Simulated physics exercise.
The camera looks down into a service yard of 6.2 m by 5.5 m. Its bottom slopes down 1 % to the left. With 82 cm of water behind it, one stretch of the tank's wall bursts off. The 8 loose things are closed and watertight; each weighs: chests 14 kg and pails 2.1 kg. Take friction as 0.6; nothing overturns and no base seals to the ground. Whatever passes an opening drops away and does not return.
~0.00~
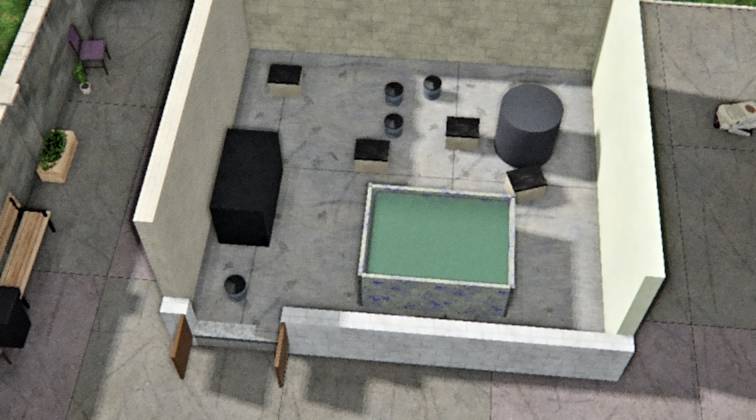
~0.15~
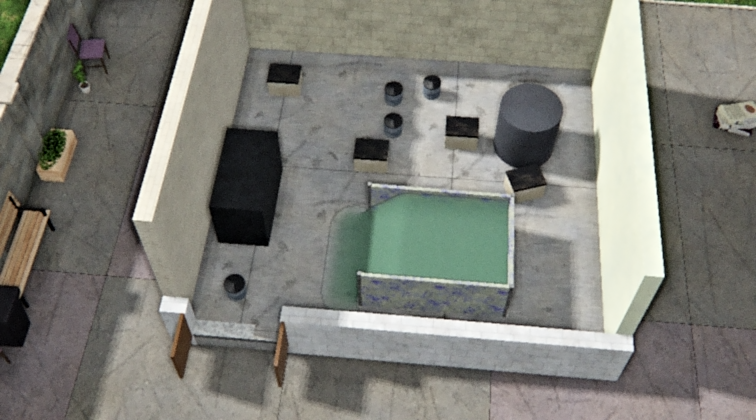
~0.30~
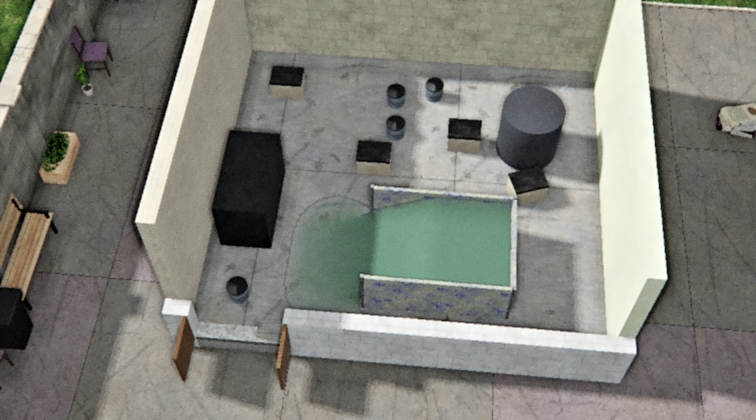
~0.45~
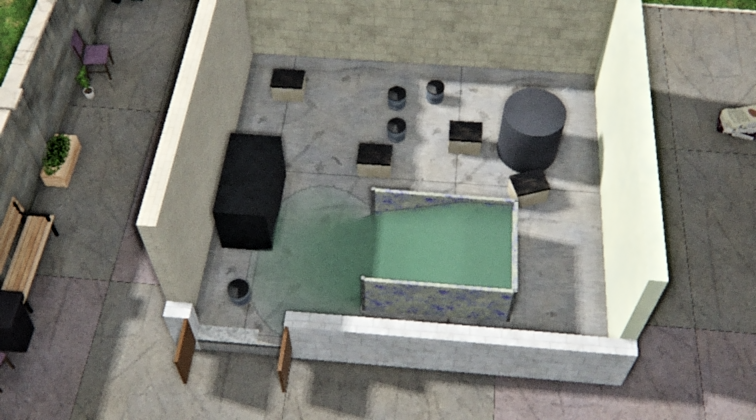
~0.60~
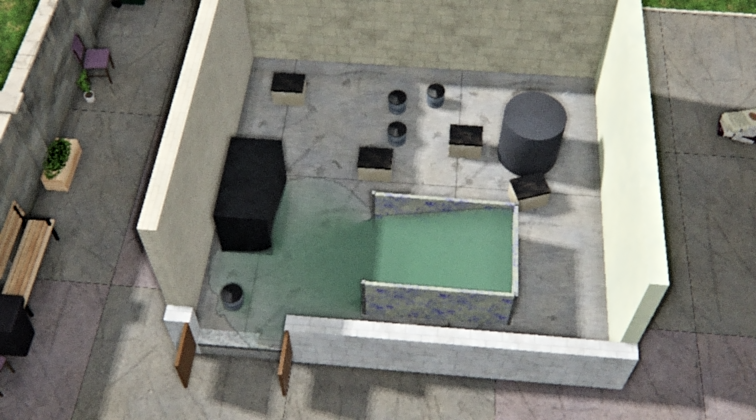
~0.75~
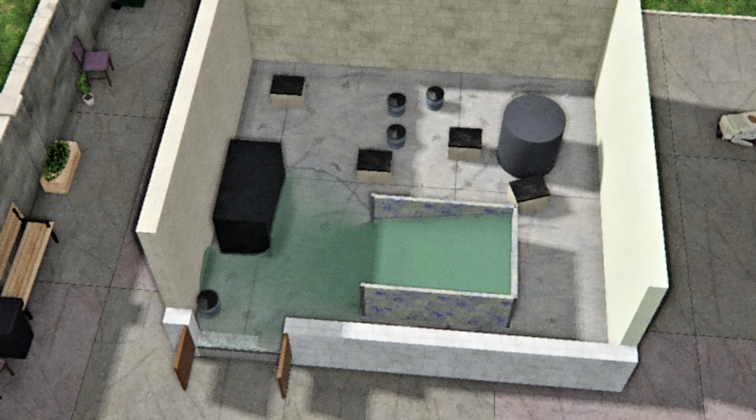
Walled yard with a tank of green water losing its left wall, water spreading left across the paving and shifting a dark pail.
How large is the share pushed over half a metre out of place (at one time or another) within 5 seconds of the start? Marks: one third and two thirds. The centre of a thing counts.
That comes to from one to two thirds.
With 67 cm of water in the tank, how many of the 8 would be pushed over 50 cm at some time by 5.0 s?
In that case 4 of them.
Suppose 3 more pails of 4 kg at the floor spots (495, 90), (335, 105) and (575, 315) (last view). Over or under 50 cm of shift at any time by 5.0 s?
In turn: Past it, more, under.
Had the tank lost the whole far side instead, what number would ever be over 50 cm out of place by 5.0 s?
In that case 7 of them.
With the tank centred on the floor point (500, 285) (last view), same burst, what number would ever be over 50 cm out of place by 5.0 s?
In that case 4 of them.
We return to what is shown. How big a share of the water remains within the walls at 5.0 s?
About 64 per cent.
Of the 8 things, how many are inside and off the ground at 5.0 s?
3 of them.
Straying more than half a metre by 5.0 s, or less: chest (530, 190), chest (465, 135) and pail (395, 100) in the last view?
In that order: Short of it, less, more.
After 1.1 s 1 of 8 are over 50 cm from their spots; 1 afloat.
After 2.2 s 2 of 8 are over 50 cm from their spots; 0 afloat.
After 3.5 s 3 of 8 are over 50 cm from their spots; 2 afloat.
After 5.0 s 4 of 8 are over 50 cm from their spots, and 4 have been at some point; 3 afloat.
